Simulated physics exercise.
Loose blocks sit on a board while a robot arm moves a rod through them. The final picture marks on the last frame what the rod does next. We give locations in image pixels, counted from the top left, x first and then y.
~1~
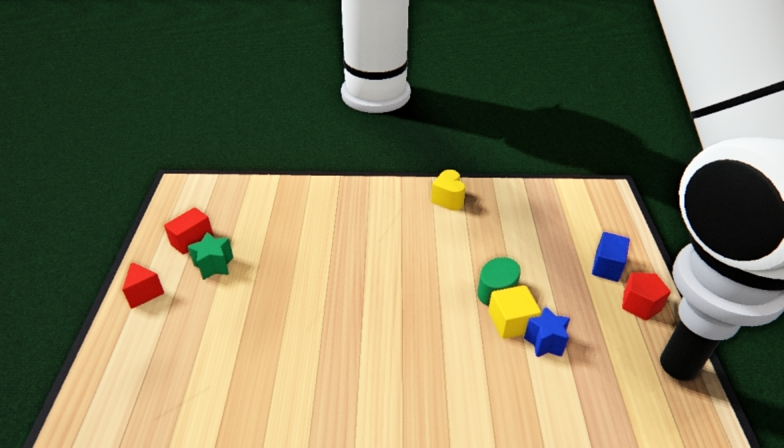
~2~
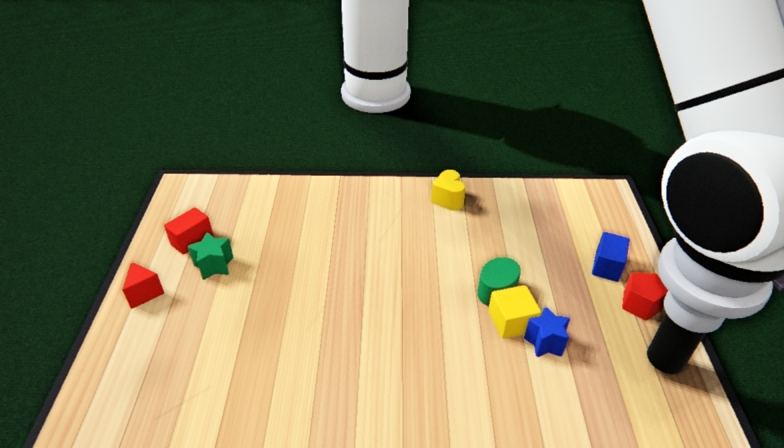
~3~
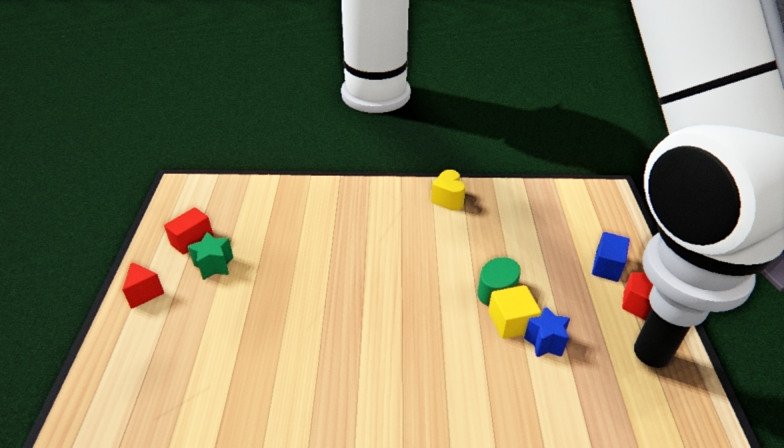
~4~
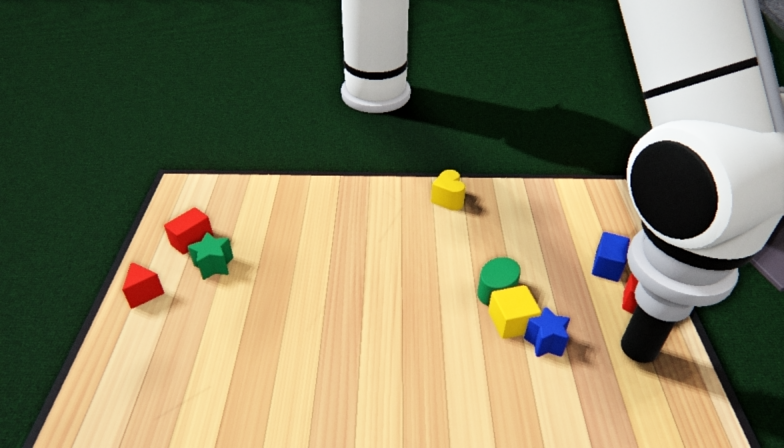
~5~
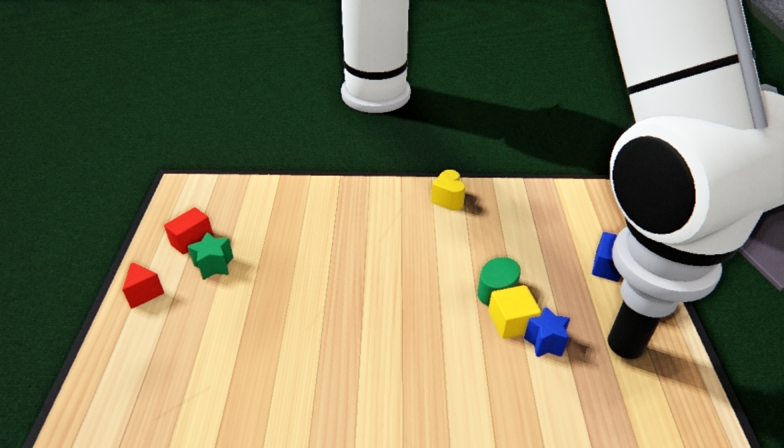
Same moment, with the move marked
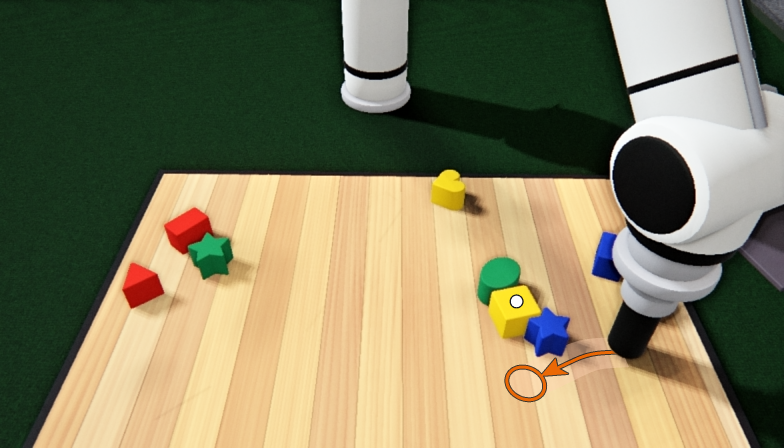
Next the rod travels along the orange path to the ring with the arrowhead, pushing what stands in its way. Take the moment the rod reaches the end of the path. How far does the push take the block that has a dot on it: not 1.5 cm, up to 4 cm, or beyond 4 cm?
That block covers short of 1.5 cm.
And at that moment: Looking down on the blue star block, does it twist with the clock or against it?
The blue star block rotates clockwise.
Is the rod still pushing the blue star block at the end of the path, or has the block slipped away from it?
Slipped clear.
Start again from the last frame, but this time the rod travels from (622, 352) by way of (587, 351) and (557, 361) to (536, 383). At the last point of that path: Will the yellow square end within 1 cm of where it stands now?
I'd say no.
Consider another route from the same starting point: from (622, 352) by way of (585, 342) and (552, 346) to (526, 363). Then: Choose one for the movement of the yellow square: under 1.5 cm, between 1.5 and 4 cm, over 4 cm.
Medium: 1.5 to 4 cm.
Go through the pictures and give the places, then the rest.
In the first picture, lower end of the rod at (679, 365), tops of blocks, green oval block at (501, 271), yellow square at (517, 301), blue star block at (551, 323), red pentagonal block at (649, 285).
In the second picture, rod at (666, 359), blocks as before.
In the third picture, rod at (652, 353), blocks as before.
In the fourth picture, rod at (639, 348), blocks as before.
In the fifth picture, rod at (626, 345), green oval block at (501, 271), yellow square at (517, 301), blue star block at (551, 323), red pentagonal block hidden.
The drawn path runs from (622, 352) by way of (587, 355) and (557, 368) to (526, 383); the dot is on the yellow square.
What follows on the original path. One third of the way, rod at (589, 348); nothing pushed yet.
Two thirds of the way, rod at (559, 361); yellow square at (511, 299); blue star block at (536, 328), turned 35° clockwise.
At the end, rod at (528, 376); green oval block at (499, 269); yellow square at (510, 299); blue star block at (527, 330), turned 60° clockwise; red pentagonal block not moved.
